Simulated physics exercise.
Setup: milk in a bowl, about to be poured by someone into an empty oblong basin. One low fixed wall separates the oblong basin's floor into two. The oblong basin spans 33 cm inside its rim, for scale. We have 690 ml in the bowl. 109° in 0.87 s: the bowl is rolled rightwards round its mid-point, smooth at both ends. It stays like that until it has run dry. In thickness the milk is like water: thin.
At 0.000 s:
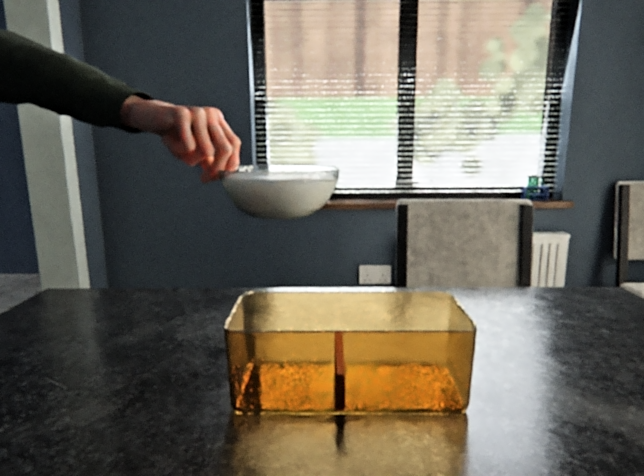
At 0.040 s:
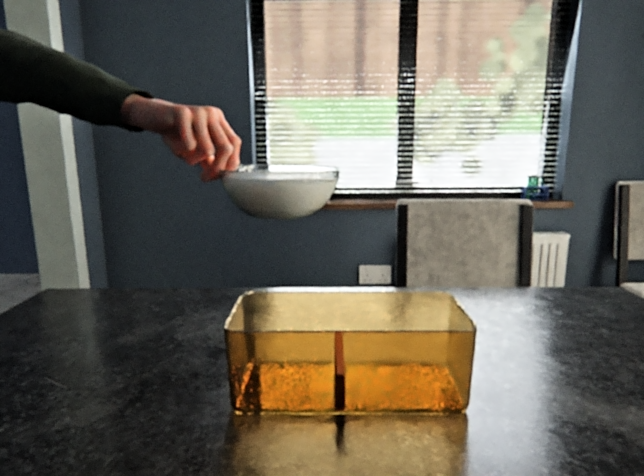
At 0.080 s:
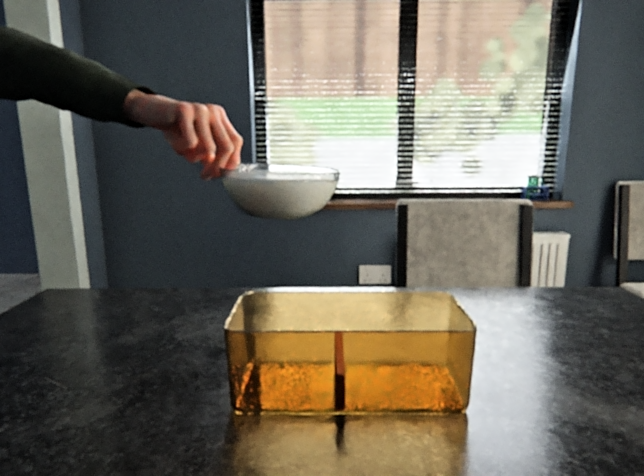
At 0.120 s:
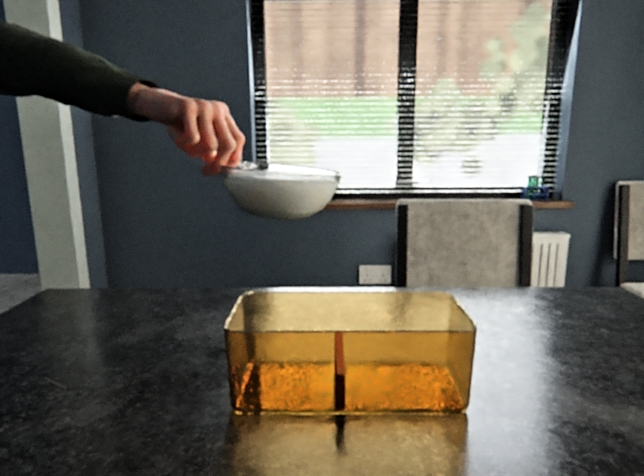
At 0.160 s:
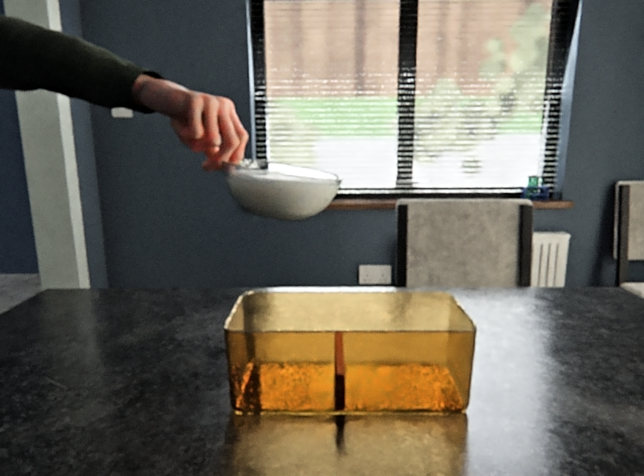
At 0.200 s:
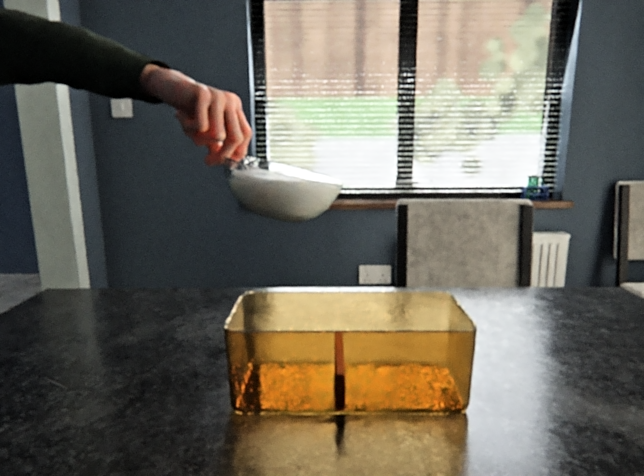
A hand in a dark green sleeve reaches in from the left, holding a white bowl above a dark, glossy table, seen from the front at about table height in a grey-blue room with a blind-covered window and chairs behind. Below the bowl sits a translucent amber oblong basin with an upright divider inside. The hand slowly rolls the bowl slightly rightwards while the camera stays still.
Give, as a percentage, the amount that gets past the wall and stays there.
Past the wall: About 87 %.
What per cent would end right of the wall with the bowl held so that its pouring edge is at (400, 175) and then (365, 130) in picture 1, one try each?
I'd say 80 percent on the first go, 90 percent on the next.
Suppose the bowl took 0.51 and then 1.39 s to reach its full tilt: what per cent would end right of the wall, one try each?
In order, 80 and 95 per cent.
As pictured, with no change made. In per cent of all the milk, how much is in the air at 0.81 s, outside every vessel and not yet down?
Close to 5 in every hundred parts.
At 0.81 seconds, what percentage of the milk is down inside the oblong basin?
Close to 94 in a hundred.
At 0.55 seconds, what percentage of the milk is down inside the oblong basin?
Roughly 24 percent.
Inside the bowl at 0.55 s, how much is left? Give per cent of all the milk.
About 22 per cent.
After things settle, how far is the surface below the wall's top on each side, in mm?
Left roughly 50 mm; right roughly 30 mm.
By 0.55 s the tilt is 77° and 21 per cent is still to pour, 0 is left of the wall and 25 right of it.
By 0.81 s the tilt is 108° and 0 per cent is still to pour, 9 is left of the wall and 86 right of it.
By 1.08 s the tilt is 109° and 0 per cent is still to pour, 11 is left of the wall and 87 right of it.
By 1.37 s the tilt is 109° and 0 per cent is still to pour, 11 is left of the wall and 87 right of it.
At rest 11 per cent lies left of the wall, 87 right of it and 2 outside.
